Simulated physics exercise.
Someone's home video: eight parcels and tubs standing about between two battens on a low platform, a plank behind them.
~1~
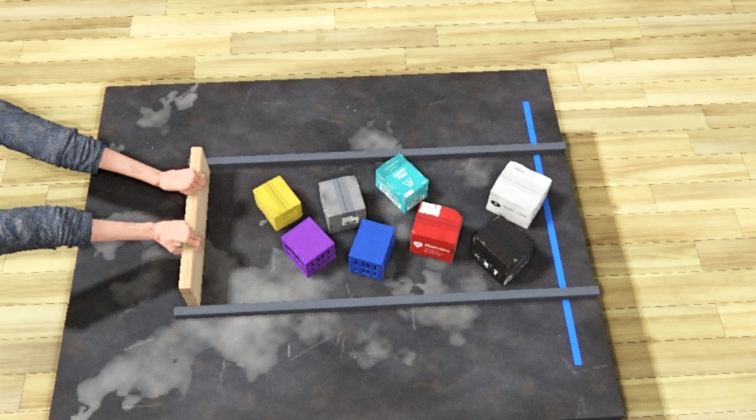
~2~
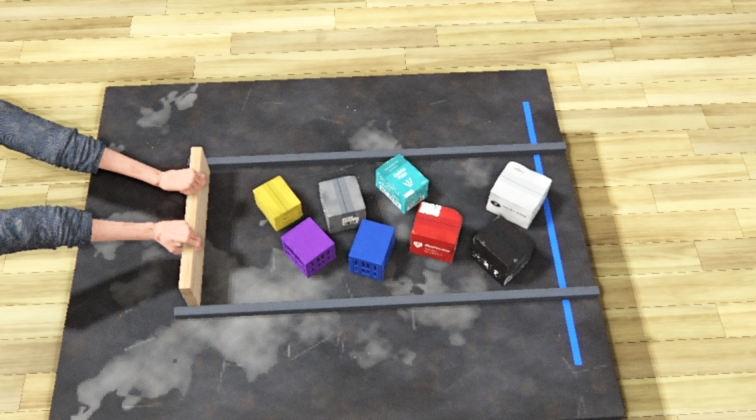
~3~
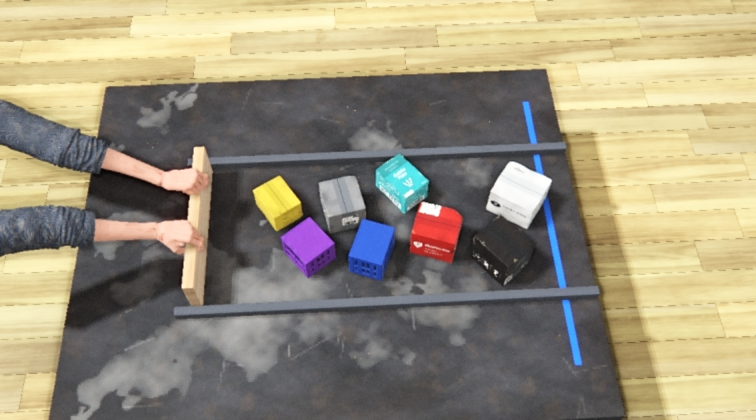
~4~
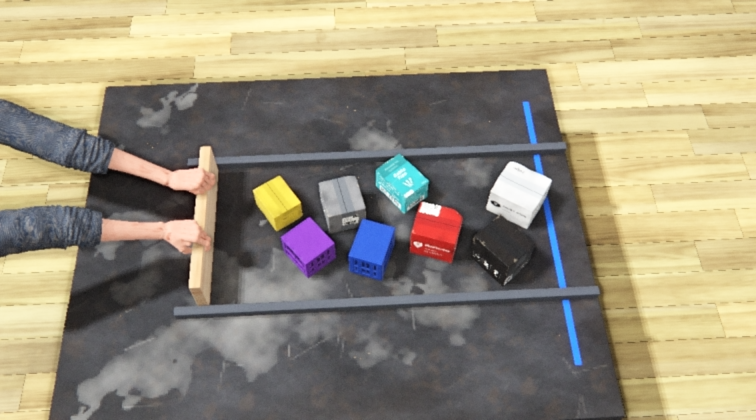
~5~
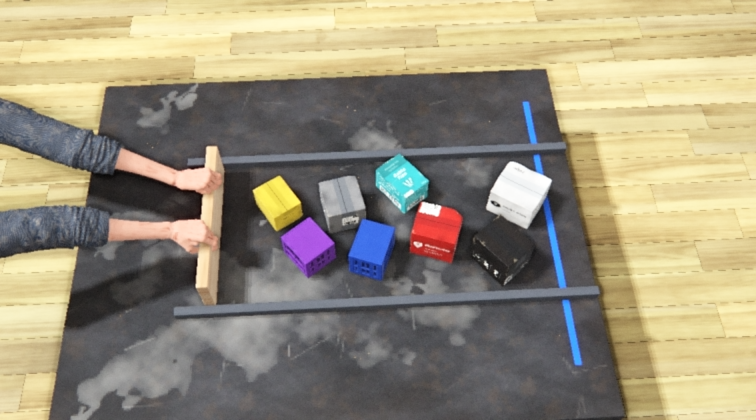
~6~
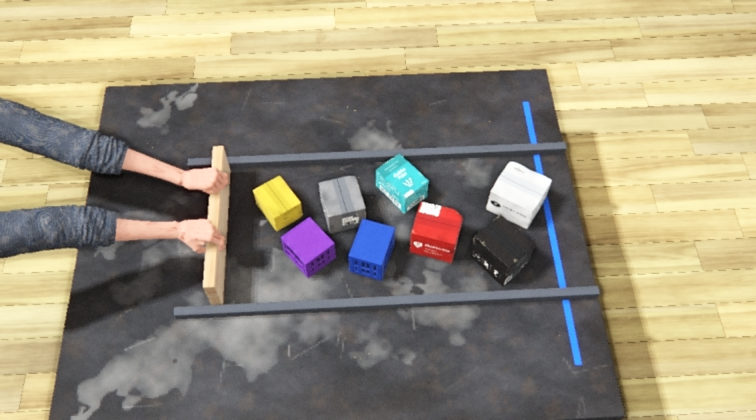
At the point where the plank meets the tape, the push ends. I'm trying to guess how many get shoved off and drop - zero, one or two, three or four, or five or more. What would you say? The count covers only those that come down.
Honestly, the ones lost over the side add up to five and up.
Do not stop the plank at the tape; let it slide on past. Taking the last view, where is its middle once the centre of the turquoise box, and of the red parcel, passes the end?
Around (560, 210), then around (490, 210).
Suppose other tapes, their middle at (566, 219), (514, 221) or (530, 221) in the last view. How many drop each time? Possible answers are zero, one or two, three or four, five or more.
Going through the places as listed, I'd say five or more, then either three or four, then 3 or 4.
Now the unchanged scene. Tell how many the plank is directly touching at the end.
The number is 3.
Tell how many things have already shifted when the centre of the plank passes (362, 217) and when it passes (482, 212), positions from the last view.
At that stage 7; at the next, 8.
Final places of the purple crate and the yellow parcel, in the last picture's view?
Purple crate: (576, 245); yellow parcel: (563, 198).
Soon after, none off yet; white parcel at rest near (519, 195); black parcel moving near (503, 250); red parcel displaced a little near (451, 230).
In the end, the number that fall off is five or more; gone, grey parcel, blue crate, red parcel, black parcel and white parcel.
